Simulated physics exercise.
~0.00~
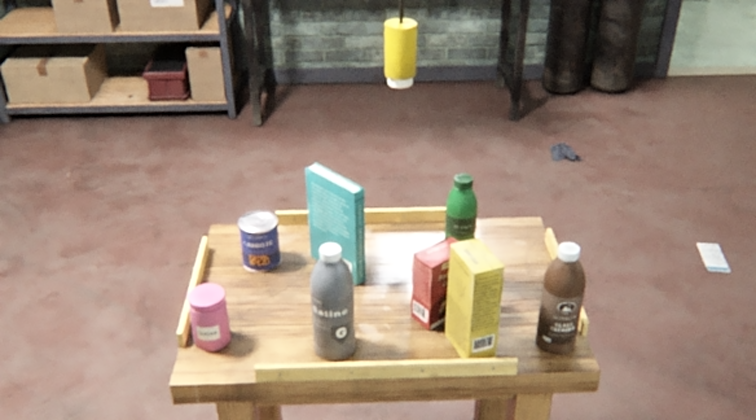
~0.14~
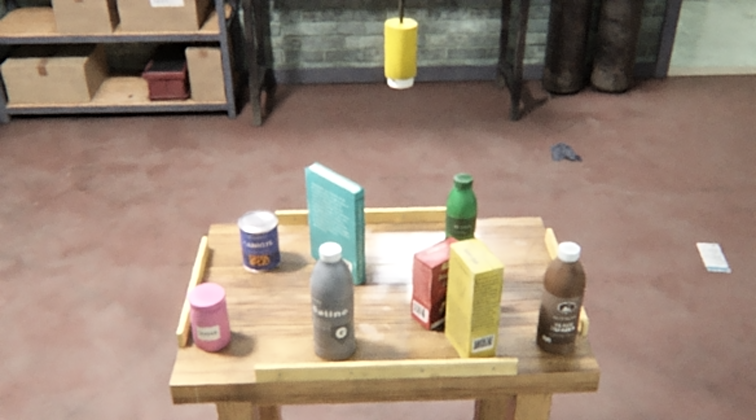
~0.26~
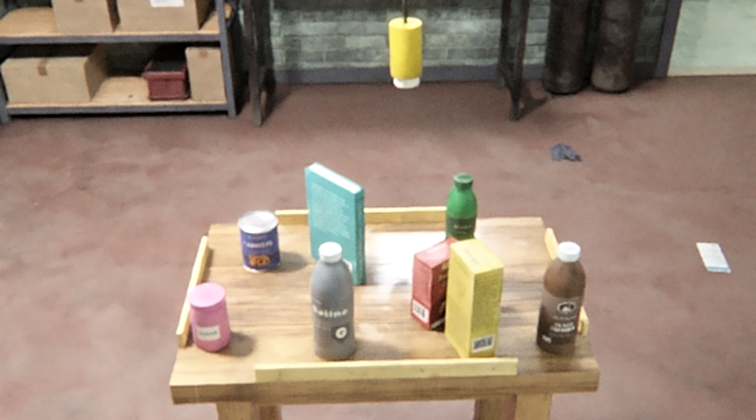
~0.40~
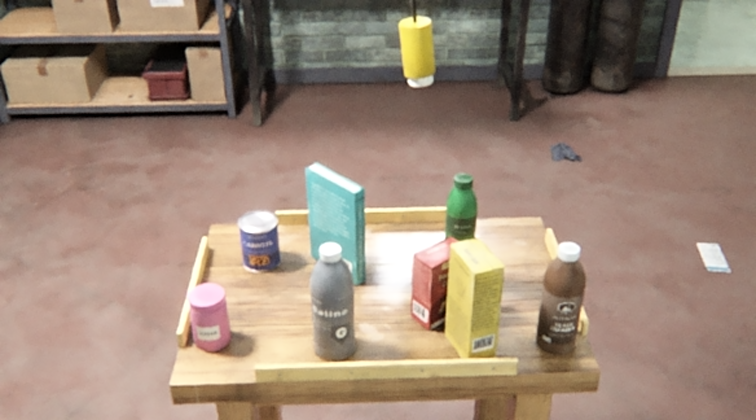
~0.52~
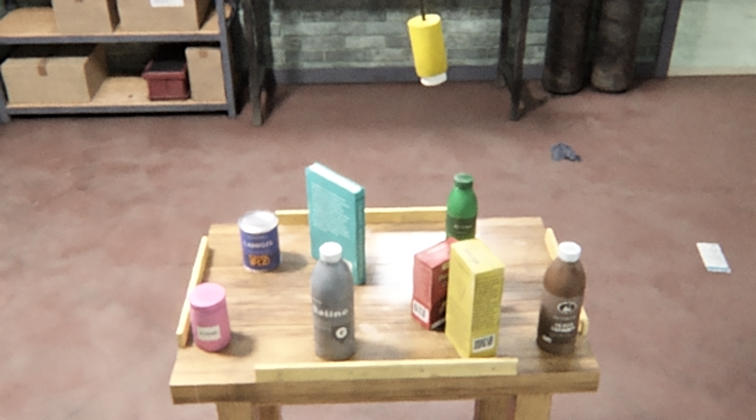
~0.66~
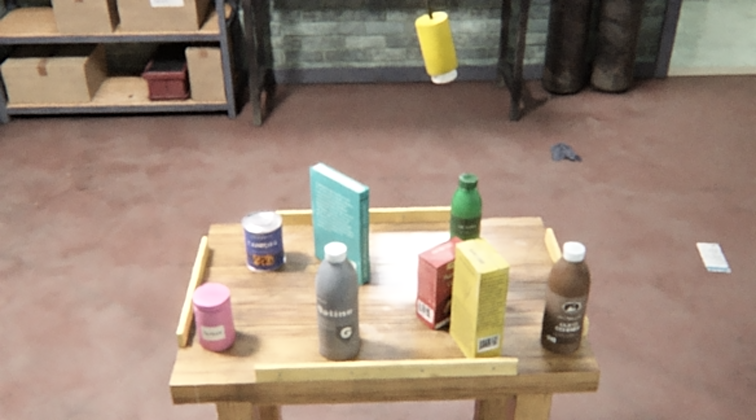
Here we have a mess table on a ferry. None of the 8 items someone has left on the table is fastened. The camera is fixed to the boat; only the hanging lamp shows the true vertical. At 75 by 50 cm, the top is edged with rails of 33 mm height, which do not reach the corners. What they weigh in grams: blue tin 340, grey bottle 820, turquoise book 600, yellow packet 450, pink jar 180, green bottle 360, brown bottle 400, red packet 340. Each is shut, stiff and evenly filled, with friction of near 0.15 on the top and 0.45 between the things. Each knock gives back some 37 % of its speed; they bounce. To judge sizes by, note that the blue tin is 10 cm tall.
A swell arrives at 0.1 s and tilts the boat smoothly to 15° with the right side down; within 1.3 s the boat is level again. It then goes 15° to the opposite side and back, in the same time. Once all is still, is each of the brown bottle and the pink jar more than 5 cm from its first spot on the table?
The brown bottle: Yes; the pink jar: No.
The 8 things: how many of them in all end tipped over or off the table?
I get 1.
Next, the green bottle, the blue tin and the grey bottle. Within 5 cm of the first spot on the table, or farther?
Here is how it goes: The green bottle moves off; next, the blue tin remains near its start; last, the grey bottle remains near its start.
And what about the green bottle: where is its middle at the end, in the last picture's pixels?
Rest position, about (360, 239) px.
After 1.26 s, heel 2°, right side down; brown bottle now off the table; pink jar moved 21 cm near (322, 314); green bottle 7° off its base.
After 2.16 s, heel 14°, left side down; pink jar moved 19 cm near (309, 315); turquoise book moved 19 cm; red packet moved 15 cm.
In the end (3.2 s), off the table, brown bottle; not toppled but over 5 cm from the start, yellow packet and green bottle; the other 5 under 5 cm from the start. At the end, from the last picture's camera, pink jar near (210, 317).
